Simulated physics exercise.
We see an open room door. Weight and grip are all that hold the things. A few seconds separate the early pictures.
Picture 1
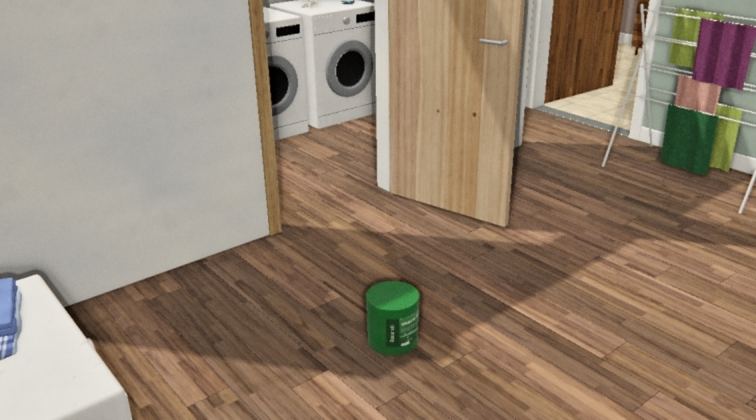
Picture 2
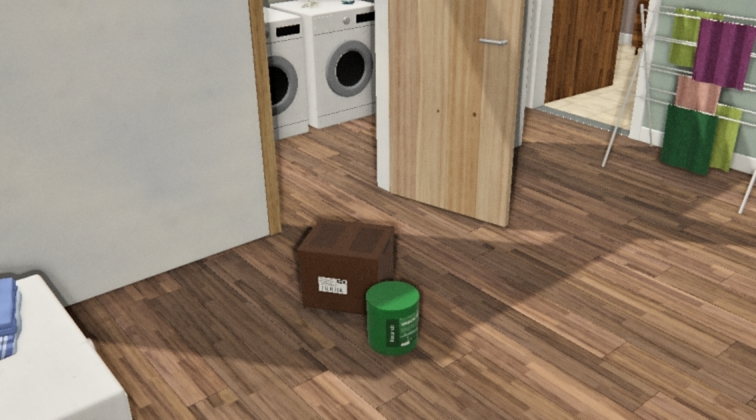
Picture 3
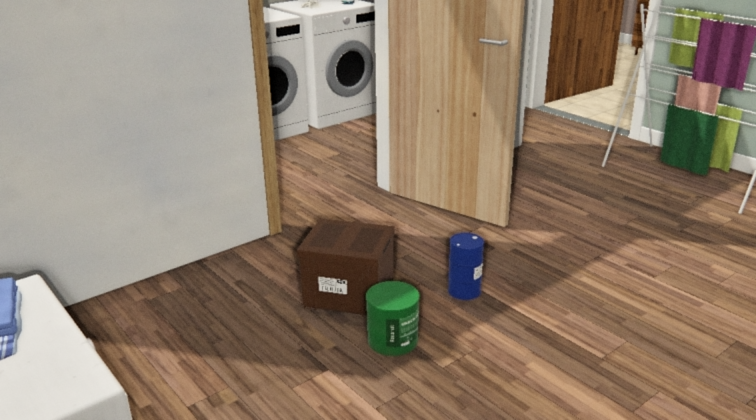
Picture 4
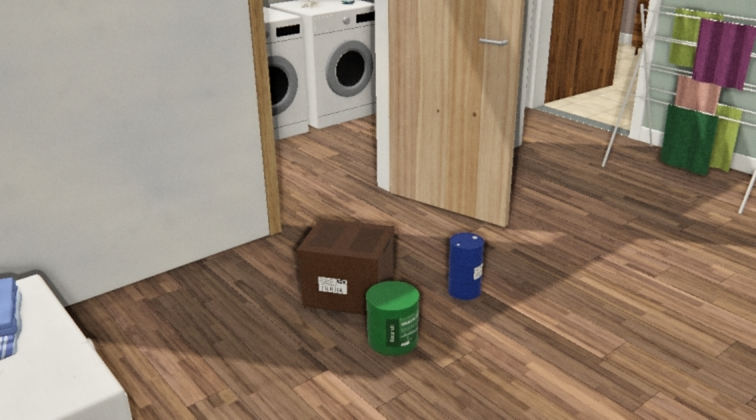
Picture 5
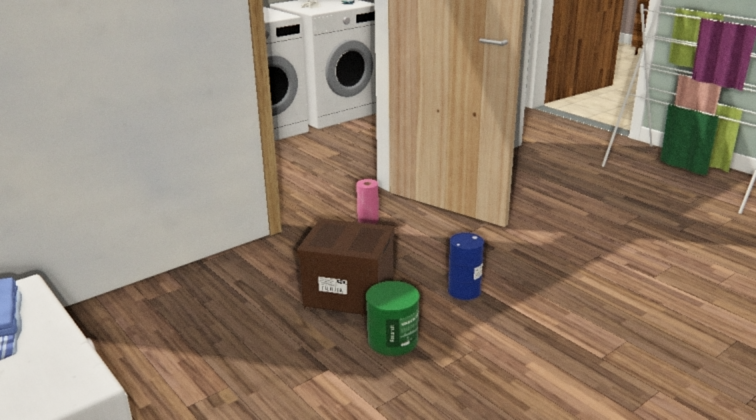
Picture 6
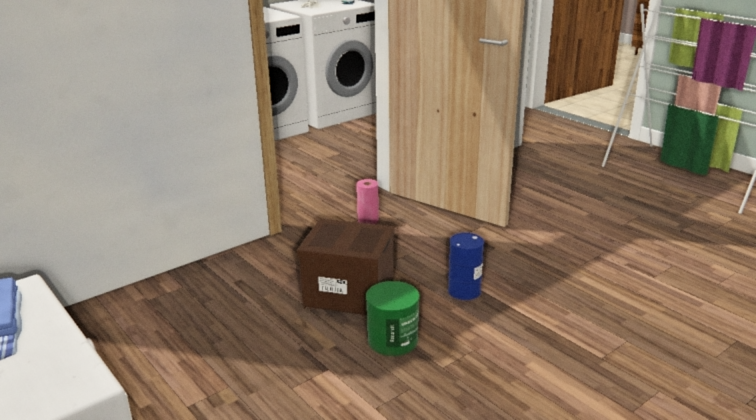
In this clip, a green pail sits on a wooden floor near a wide-open, motionless door; a brown box appears behind it, then a blue canister to the right, and finally a pink roll farther back, near the doorway.
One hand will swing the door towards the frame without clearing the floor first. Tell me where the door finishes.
It finishes flush in the frame.
Then, 0.80 s past the last view, open by 80°.
Then, 1.70 s past the last view, open by 36°; pink roll displaced a little near (361, 202).
Then, 2.00 s past the last view, open by 22°; pink roll displaced about its own width near (345, 199).
Then, 2.40 s past the last view, open by 3°; pink roll displaced well along near (328, 193).
Finally, open by 0°; moved from the start, pink roll; the other 3 still in place. Final places as the last picture's camera would see them, pink roll near (325, 191).
